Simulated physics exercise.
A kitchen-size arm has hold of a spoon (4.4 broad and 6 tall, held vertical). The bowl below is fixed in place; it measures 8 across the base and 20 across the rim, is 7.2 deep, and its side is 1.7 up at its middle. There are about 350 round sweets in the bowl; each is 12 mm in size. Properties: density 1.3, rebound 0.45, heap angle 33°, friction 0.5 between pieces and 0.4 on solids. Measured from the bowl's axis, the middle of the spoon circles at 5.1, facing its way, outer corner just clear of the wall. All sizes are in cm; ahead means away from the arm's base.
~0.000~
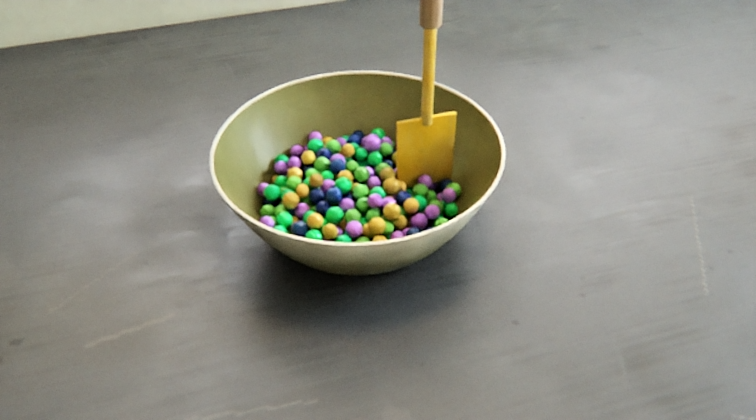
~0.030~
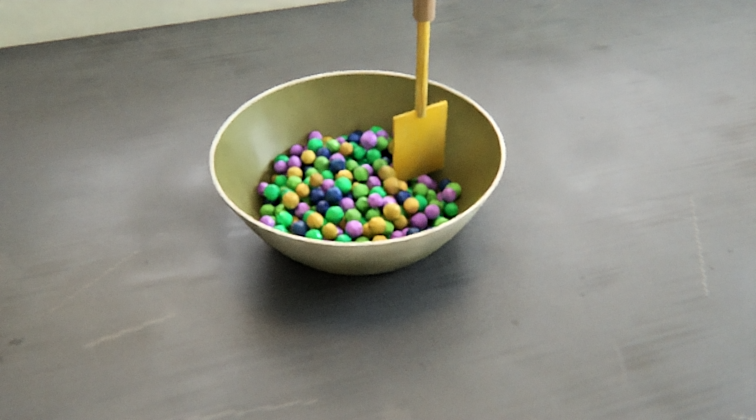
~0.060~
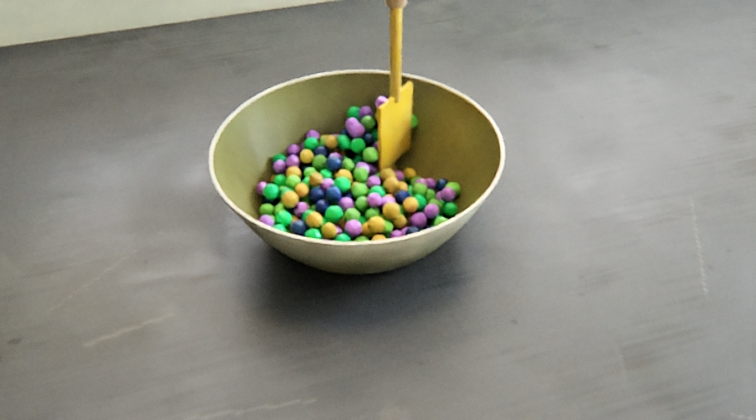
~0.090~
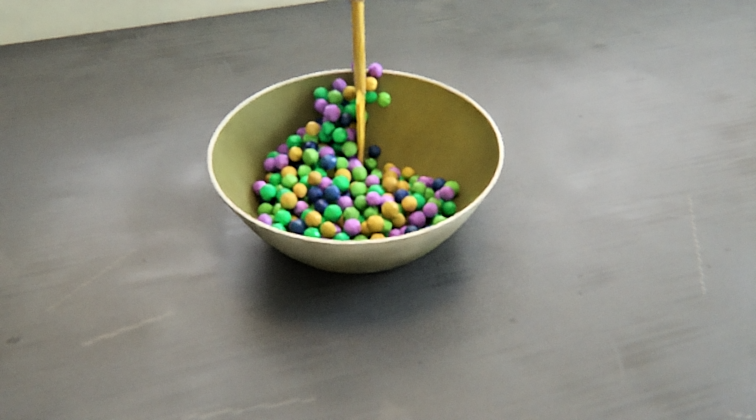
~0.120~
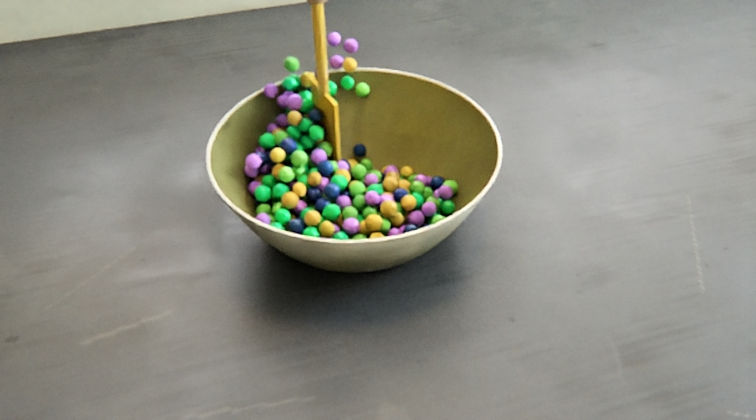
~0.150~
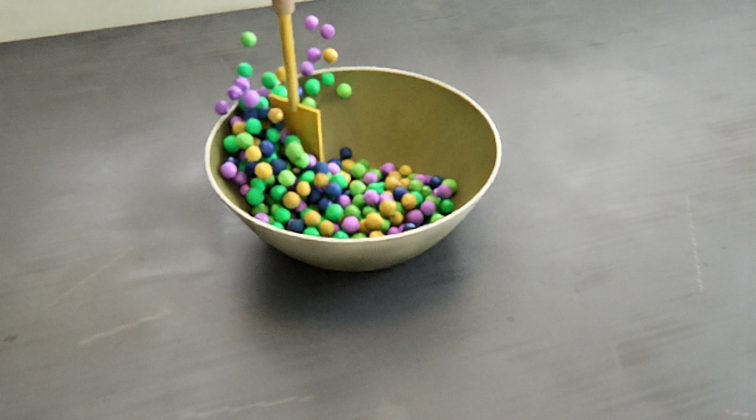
In a bowl, a yellow spatula sweeps leftward through colourful balls, flinging some up.
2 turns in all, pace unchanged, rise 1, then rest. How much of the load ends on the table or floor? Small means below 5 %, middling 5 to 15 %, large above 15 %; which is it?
Verdict: Large.
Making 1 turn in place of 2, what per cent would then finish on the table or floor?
I'd reckon near 25 per cent.
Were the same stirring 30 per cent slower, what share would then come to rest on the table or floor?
20 %.
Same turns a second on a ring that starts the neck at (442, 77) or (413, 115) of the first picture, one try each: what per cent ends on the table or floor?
Near 5 per cent and near 30 per cent, in that order.
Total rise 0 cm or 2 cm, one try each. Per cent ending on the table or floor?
I'd reckon around 45 and 25 per cent.
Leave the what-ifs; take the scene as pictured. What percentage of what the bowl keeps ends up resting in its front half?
Roughly 55 percent of it.
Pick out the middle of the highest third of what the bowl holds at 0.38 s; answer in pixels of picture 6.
Upper-third centre: Approx. (435, 136) px.
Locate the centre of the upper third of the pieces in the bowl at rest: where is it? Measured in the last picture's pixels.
The centre sits around (378, 192) in the last picture.
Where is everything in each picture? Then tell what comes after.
In the first frame, the spoon neck at (428, 99), 0° round; upper third of the load around (353, 190), from x 265 to 455, top at y 135; 351 in the bowl.
In the second frame, the spoon neck at (421, 91), 11° round; upper third of the load around (353, 184), from x 265 to 455, top at y 135.
In the third frame, the spoon neck at (396, 77), 40° round; upper third of the load around (352, 177), from x 265 to 450, top at y 105.
In the fourth frame, the spoon neck at (360, 70), 70° round; upper third of the load around (331, 164), from x 260 to 450, top at y 65.
In the fifth frame, the spoon neck at (322, 73), 101° round; upper third of the load around (308, 159), from x 250 to 450, top at y 40; 349 in the bowl, 2 in flight or on the tool.
In the sixth frame, the spoon neck at (292, 85), 131° round; upper third of the load around (281, 162), from x 220 to 450, top at y 25; 347 in the bowl, 4 in flight or on the tool.
After 0.38 s, 359° round, highest piece 13 above the table; 267 in the bowl, 38 on the table or floor, 46 in flight or on the tool.
After 0.60 s, 226° round, highest piece 9 above the table; 226 in the bowl, 117 on the table or floor, 8 in flight or on the tool.
After 0.91 s, 0° round, highest piece 5 above the table; 223 in the bowl, 127 on the table or floor, 1 in flight or on the tool.
After 1.61 s, 0° round, highest piece 5 above the table; 223 in the bowl, 128 on the table or floor.
In the end, 223 in the bowl, 128 on the table or floor. That is 36 % on the table or floor.
